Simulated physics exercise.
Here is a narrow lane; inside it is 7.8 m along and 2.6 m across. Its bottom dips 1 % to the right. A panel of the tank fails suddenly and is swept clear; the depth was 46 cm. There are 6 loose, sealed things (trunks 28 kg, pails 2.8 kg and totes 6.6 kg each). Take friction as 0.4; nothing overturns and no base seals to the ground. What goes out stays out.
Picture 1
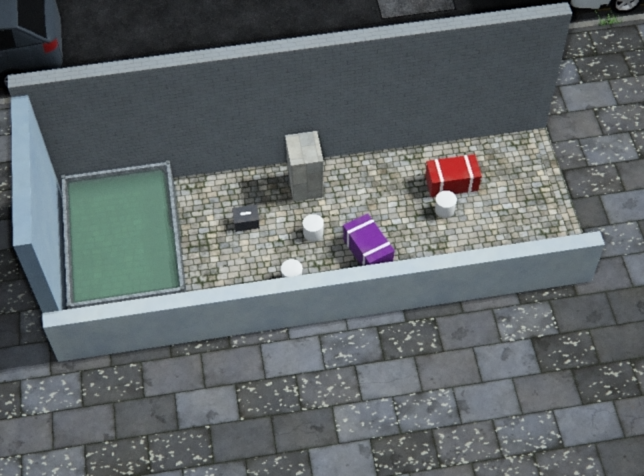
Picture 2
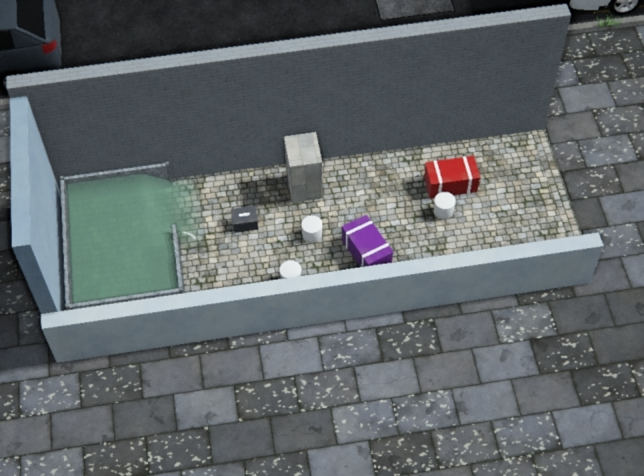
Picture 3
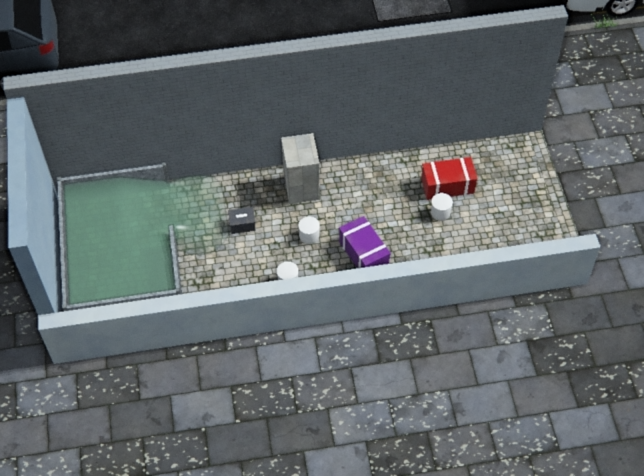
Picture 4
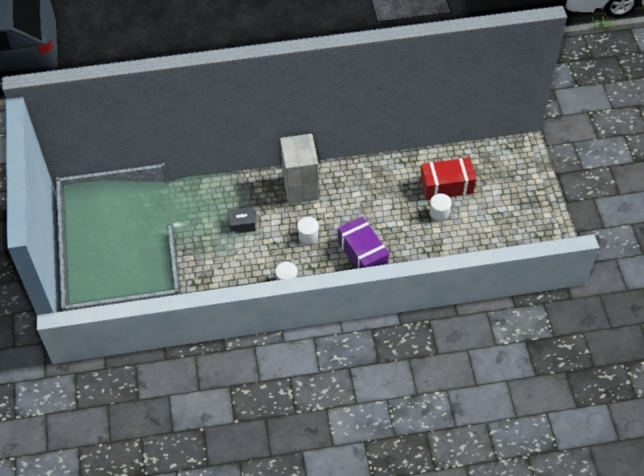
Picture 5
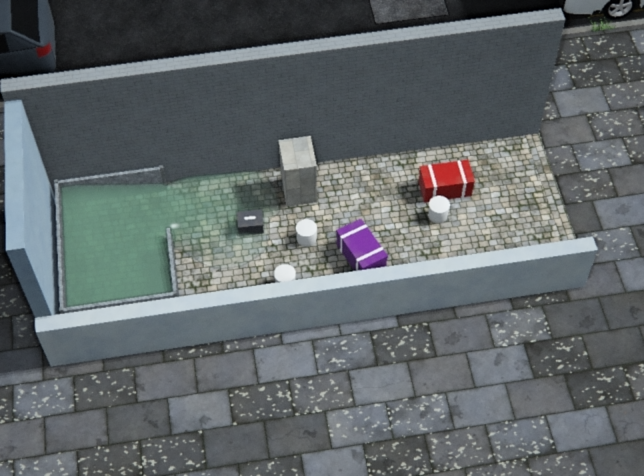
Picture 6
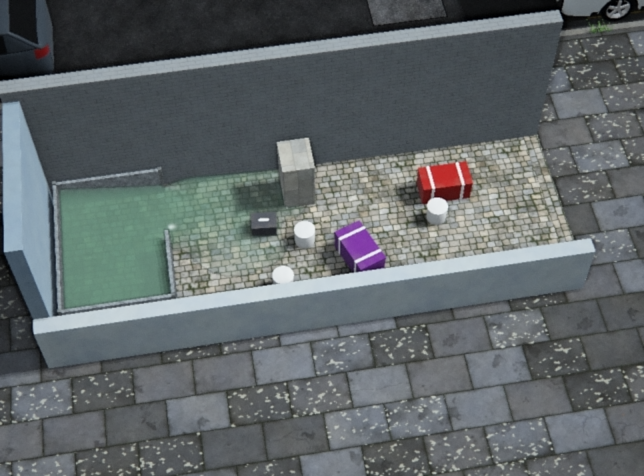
In the video, a tank of greenish water opens at the left end of a walled lane, and water spreads right across the paving, shifting a small dark case slightly while the purple and red trunks and white pails stay put.
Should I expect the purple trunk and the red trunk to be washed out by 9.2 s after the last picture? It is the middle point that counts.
Purple trunk escapes; red trunk remains inside.
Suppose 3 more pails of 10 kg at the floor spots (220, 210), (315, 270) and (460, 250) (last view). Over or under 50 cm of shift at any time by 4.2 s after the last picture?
In turn: More, over, over.
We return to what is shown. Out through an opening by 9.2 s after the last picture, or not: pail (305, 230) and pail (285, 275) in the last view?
In turn: Gone, kept in.
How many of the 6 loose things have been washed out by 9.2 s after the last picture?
I count 4.
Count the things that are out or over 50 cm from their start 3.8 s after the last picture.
By then 5.
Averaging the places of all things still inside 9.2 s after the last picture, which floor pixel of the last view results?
Around (400, 238).
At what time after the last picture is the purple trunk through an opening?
Near 4.0 s.
Then, 1.2 s after the last picture the purple trunk is near (372, 247), 0.2 m from its start, aground; the red trunk is near (445, 175), 0.0 m from its start, aground; 0 of 6 are out; 1 afloat.
Then, 3.8 s after the last picture the purple trunk is near (571, 207), 3.4 m from its start, aground; the red trunk is near (467, 174), 0.3 m from its start, aground; 1 of 6 are out; 2 afloat.
Then, 6.2 s after the last picture the purple trunk has gone out; the red trunk is near (467, 174), 0.3 m from its start, aground; 4 of 6 are out; 1 afloat.
Then, 9.2 s after the last picture the purple trunk has gone out; the red trunk is near (467, 174), 0.3 m from its start, aground; 4 of 6 are out; 1 afloat.
